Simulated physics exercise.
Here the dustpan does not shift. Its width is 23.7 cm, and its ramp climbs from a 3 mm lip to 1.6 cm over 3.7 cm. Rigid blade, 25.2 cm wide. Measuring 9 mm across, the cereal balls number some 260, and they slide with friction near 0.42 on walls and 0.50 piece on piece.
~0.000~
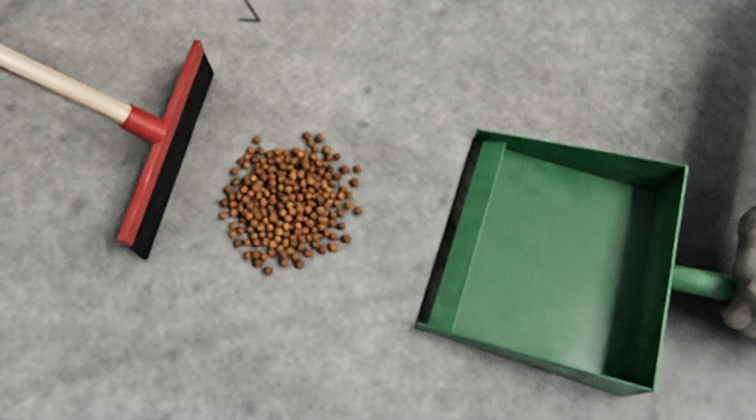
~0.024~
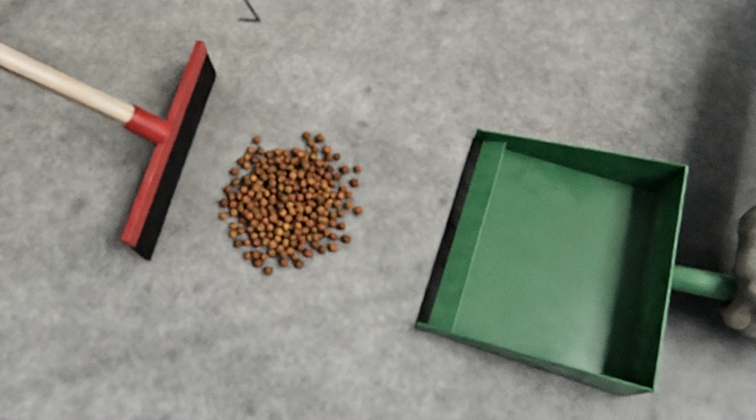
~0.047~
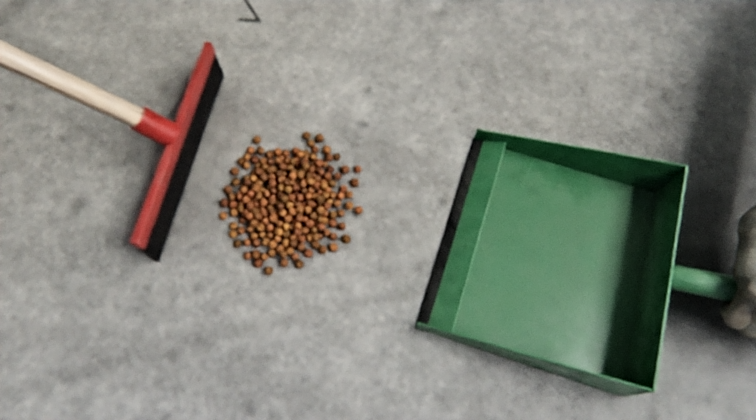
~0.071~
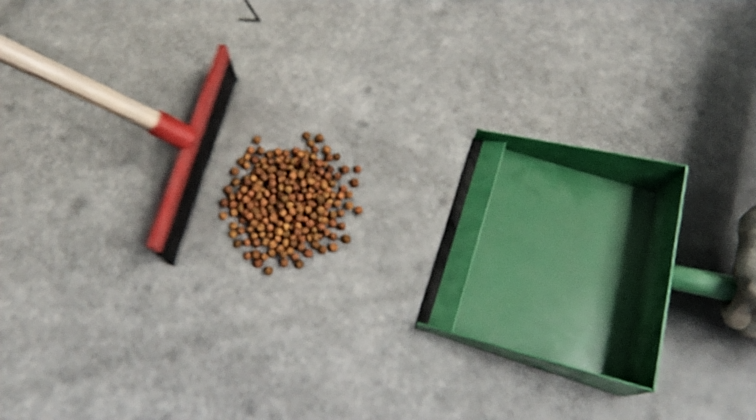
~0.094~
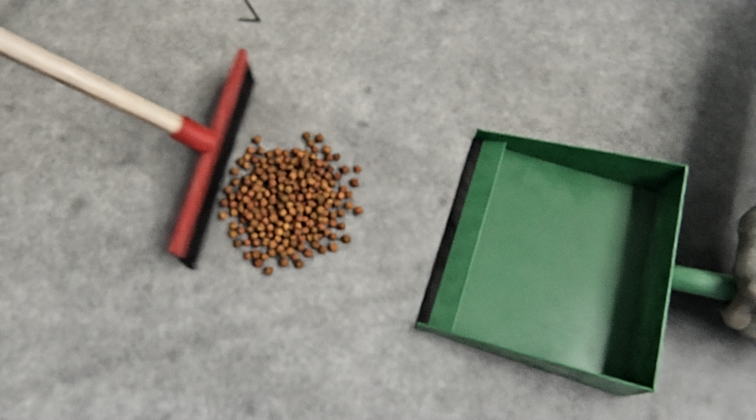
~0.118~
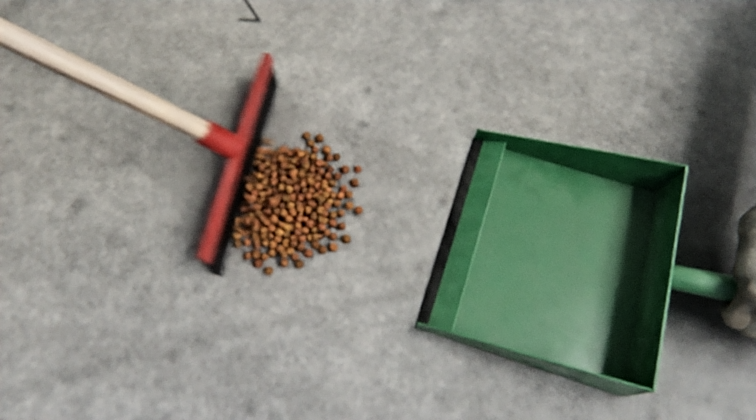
To begin with, a red squeegee-like blade on a pale wooden handle rests left of a pile of small brown balls on grey floor, with a green dustpan at right. The blade slides rightward, slowly then faster, reaches the pile and pushes into its left side, while the dustpan stays still.
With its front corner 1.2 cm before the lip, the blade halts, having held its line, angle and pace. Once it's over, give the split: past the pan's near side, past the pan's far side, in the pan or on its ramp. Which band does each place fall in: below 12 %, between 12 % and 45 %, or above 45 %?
Past the pan's near side: Below 12 %, past the pan's far side: Below 12 %, in the pan or on its ramp: Above 45 %.
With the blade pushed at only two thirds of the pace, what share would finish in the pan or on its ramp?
Share: About 45 %.
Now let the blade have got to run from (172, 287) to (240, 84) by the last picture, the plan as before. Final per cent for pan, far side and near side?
Final per cent - pan 15, far 5, near 25.
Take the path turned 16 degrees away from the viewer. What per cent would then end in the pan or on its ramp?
I'd put it at close to 50 percent.
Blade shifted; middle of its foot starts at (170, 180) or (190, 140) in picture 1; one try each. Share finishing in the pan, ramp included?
55 and 55 per cent, roughly.
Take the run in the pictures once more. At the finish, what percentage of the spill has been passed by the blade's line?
I'd put it near 0 in a hundred.
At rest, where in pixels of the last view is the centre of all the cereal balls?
Near (466, 226).
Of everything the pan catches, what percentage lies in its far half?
Something like 50 in a hundred.
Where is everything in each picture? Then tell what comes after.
In the first frame, blade from (127, 241) to (199, 49), moved 0.0 cm, 0 of the pieces shifted so far; middle of the pieces at (287, 203); pan at (559, 262).
In the second frame, blade from (130, 241) to (202, 49), moved 0.4 cm, 0 of the pieces shifted so far; middle of the pieces at (287, 203).
In the third frame, blade from (140, 243) to (210, 51), moved 1.4 cm, 0 of the pieces shifted so far; middle of the pieces at (287, 203).
In the fourth frame, blade from (156, 247) to (224, 54), moved 3.2 cm, 0 of the pieces shifted so far; middle of the pieces at (287, 203).
In the fifth frame, blade from (178, 252) to (244, 57), moved 5.5 cm, 0 of the pieces shifted so far; middle of the pieces at (287, 203).
In the sixth frame, blade from (206, 258) to (268, 62), moved 8.5 cm, 80 of the pieces shifted so far; middle of the pieces at (292, 197); pan at (559, 262). Its pace works out near 1.25 m/s, heading 6 degrees away from the viewer's side.
After 0.22 s, middle of the blade 11 cm from the lip; 0 % over the lip, far side 0 %, near side 5 %.
After 0.28 s, middle of the blade 5 cm from the lip; 10 % over the lip, far side 5 %, near side 5 %.
Then, at 0.49 s, middle of the blade 3 cm from the lip; 60 % over the lip, far side 5 %, near side 5 %.
At rest (1.2 s), near side 5 %, far side 5 %, pan 55 %, in front of the lip or behind the blade 30 %.
